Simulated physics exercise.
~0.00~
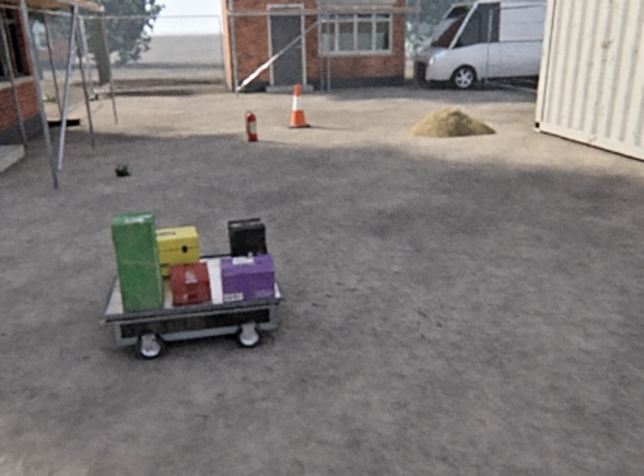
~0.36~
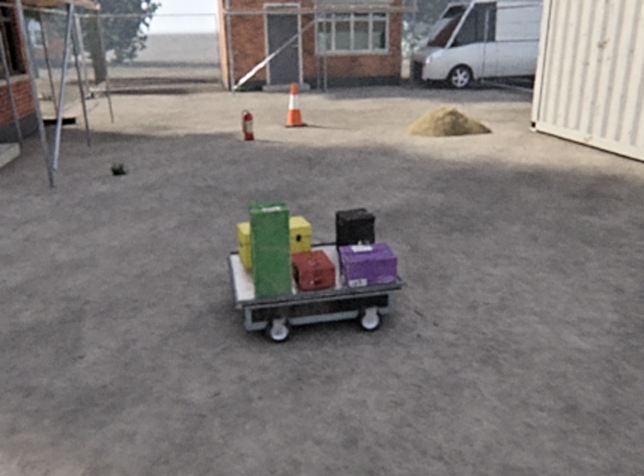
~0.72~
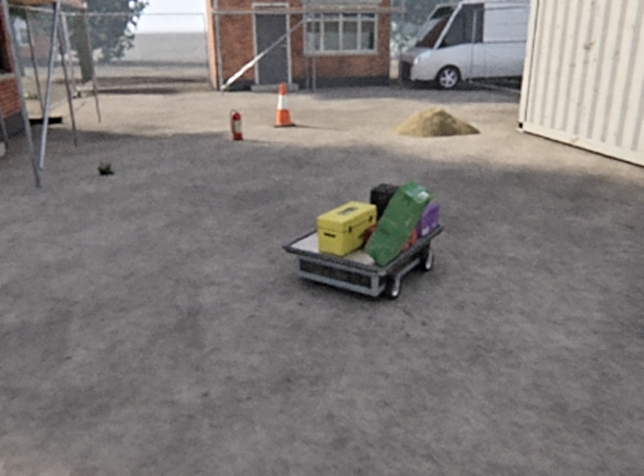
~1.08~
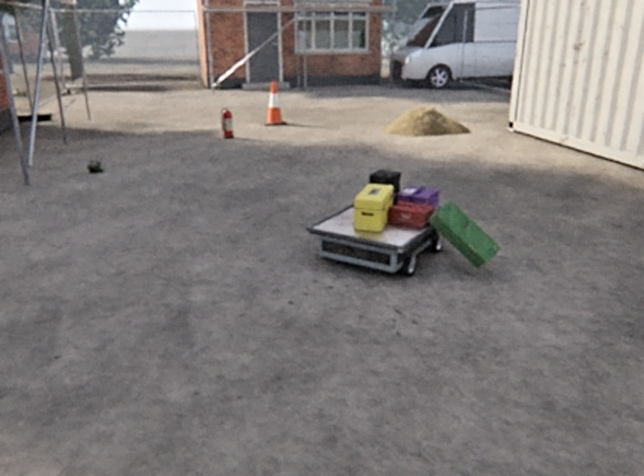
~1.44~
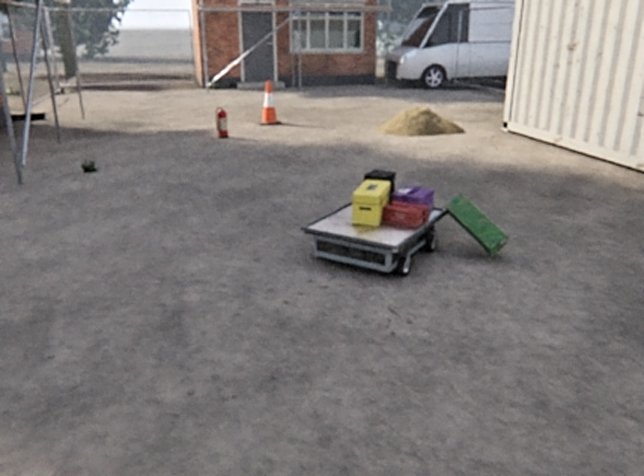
A flat cart carrying a tall green box, a yellow toolbox, a red parcel, a purple parcel and a black box rolls across a bare dirt yard, seen from slightly above. Behind it are a fire extinguisher, an orange and white cone, a sand heap, a brick building, a white van and a pale container at right. The cart moves to the right and then swings away from the viewer, and the green box leans over. The green box topples off the right side while the others shift but stay aboard. The cart stops, with the green box tilted on the ground beside it and the yellow toolbox still upright.
